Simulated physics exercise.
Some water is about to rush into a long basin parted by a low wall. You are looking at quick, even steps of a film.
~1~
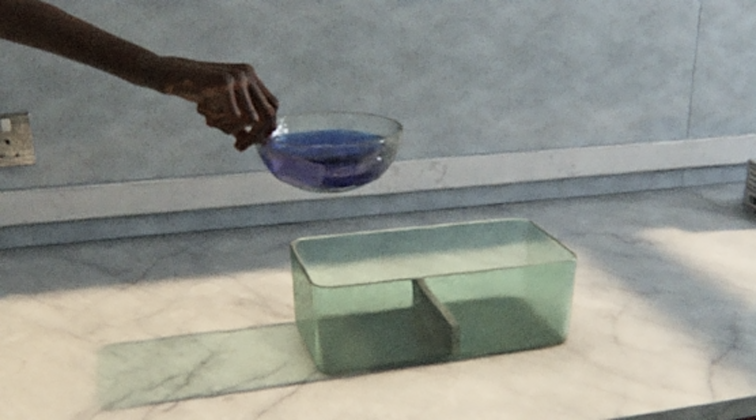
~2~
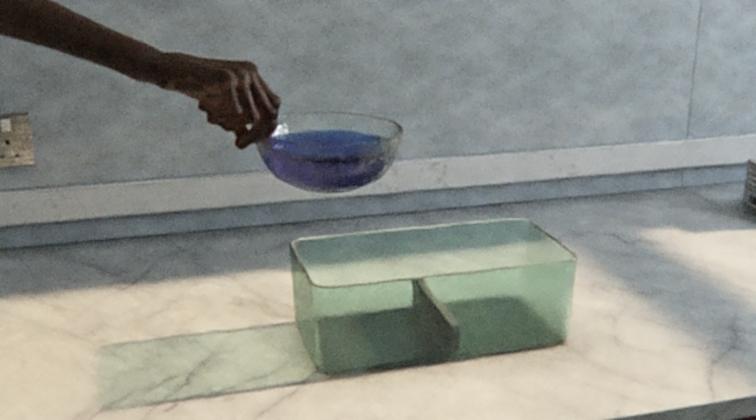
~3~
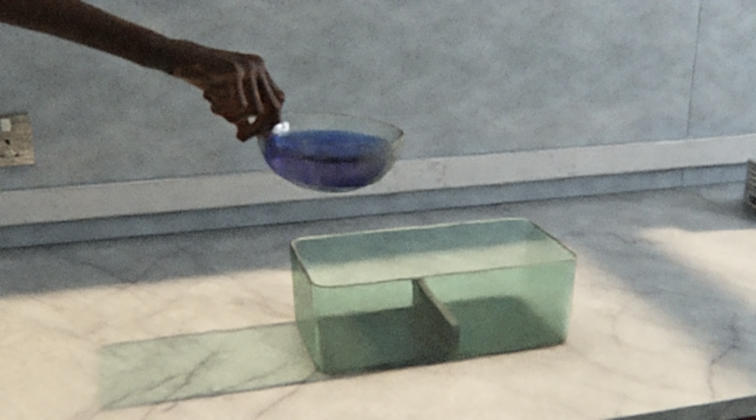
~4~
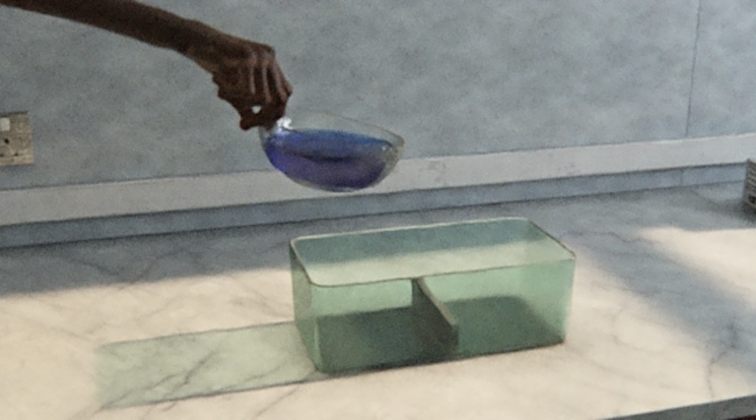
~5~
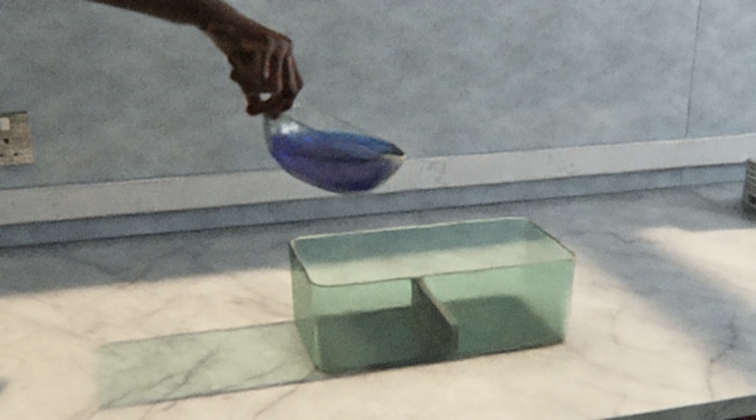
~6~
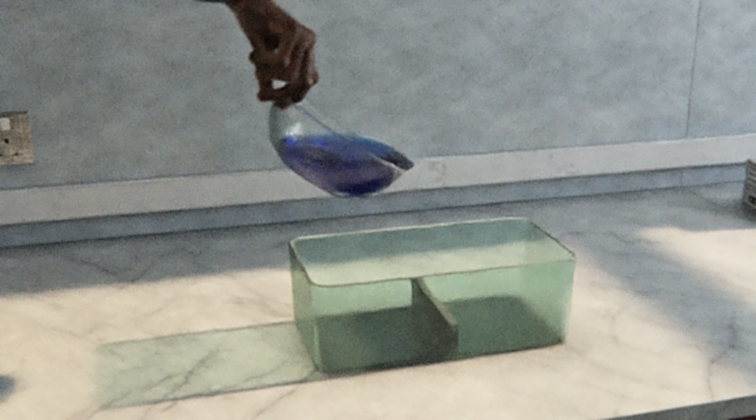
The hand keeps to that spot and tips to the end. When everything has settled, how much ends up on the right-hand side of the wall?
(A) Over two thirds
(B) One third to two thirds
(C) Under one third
The answer is B.
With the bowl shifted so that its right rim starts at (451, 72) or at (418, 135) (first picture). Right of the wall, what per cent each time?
Roughly 75 percent on the first try and 65 percent on the second.
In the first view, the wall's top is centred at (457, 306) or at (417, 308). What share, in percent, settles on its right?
About 20 per cent on the first try, and 65 per cent on the second.
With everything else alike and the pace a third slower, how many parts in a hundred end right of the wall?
It comes to about 55 per cent.
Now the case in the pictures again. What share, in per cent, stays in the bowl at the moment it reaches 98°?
Some 5 in a hundred has yet to spill out.
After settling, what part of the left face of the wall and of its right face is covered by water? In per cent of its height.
It settles around 40 on the left side and around 30 on the right side.
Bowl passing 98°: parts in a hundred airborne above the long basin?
Estimate: 20 per cent, roughly.
A moment on, the bowl is tipped on its side and 5 per cent is still to pour, 35 is left of the wall and 42 right of it.
Next, the bowl is tipped right over and 0 per cent is still to pour, 53 is left of the wall and 42 right of it.
Then the bowl is tipped right over and 0 per cent is still to pour, 56 is left of the wall and 42 right of it.
Later the bowl is tipped right over and 0 per cent is still to pour, 56 is left of the wall and 42 right of it.
In the end 56 per cent lies left of the wall, 42 right of it and 2 outside.
